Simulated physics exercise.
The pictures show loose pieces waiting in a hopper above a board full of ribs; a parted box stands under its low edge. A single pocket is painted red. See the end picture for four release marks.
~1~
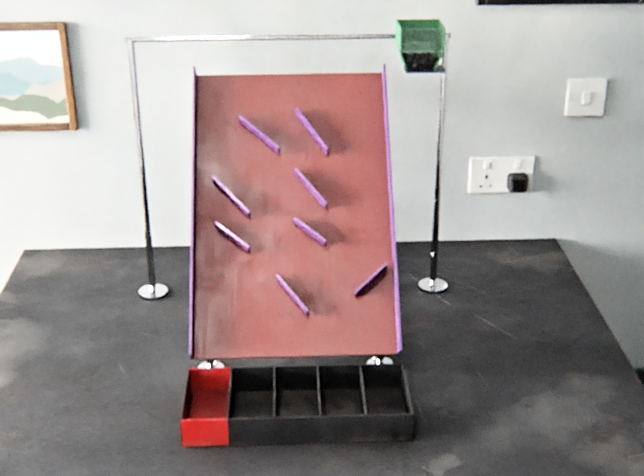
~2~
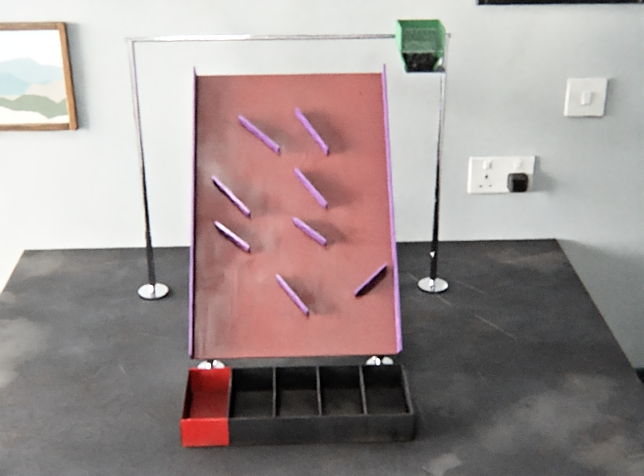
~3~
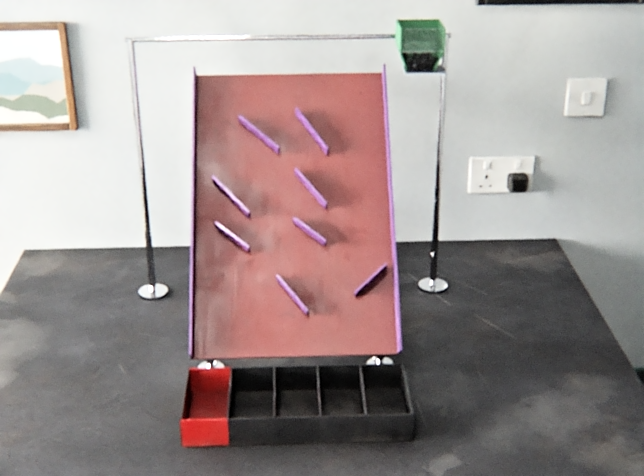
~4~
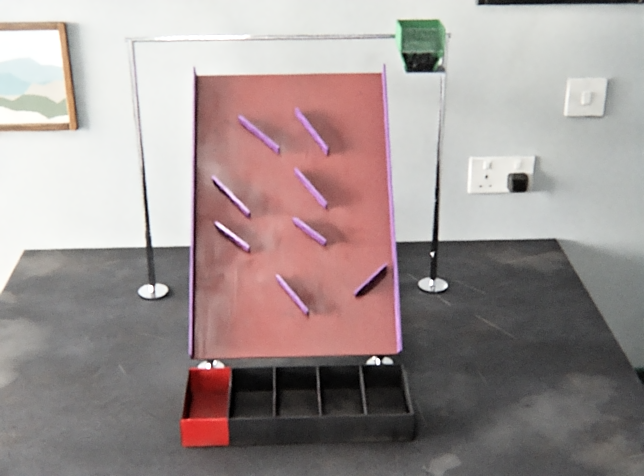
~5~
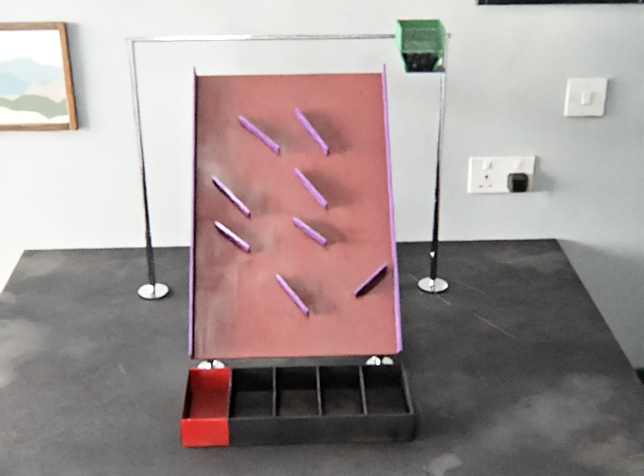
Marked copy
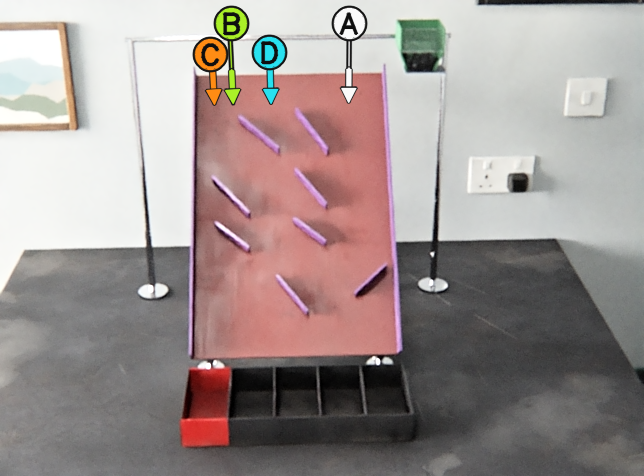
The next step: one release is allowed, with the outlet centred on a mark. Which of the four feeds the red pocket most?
Go for C.
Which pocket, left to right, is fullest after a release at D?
The fourth.
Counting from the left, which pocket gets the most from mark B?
The fourth.
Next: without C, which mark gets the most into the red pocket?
Here it is mark B.
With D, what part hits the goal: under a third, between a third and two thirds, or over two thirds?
It is under a third.
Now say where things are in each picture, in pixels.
Hopper at (423, 64), black beans, door shut, in the first frame.
Ribs (239, 115) to (279, 148), (296, 108) to (328, 149), (213, 176) to (249, 212), in the second frame.
Ribs (295, 168) to (326, 204), (215, 222) to (249, 247), (294, 217) to (326, 241), in the third frame.
Ribs (277, 275) to (308, 311), (355, 292) to (387, 263), in the fourth frame.
Red pocket at (205, 431), number 1 of 5 from the left, in the fifth frame.
On the marked copy, mark A meets the board at (348, 97); mark B meets the board at (232, 98); mark C meets the board at (214, 99); mark D meets the board at (270, 98).
Choosing A, none in the red pocket, nearly all in other pockets, a small part outside the box.
Choosing B, a small part in the red pocket, most in other pockets, a small part outside the box.
Choosing C, about half in the red pocket, about half in other pockets, a stray few outside the box.
Choosing D, a stray few in the red pocket, nearly all in other pockets, a stray few held on the board.
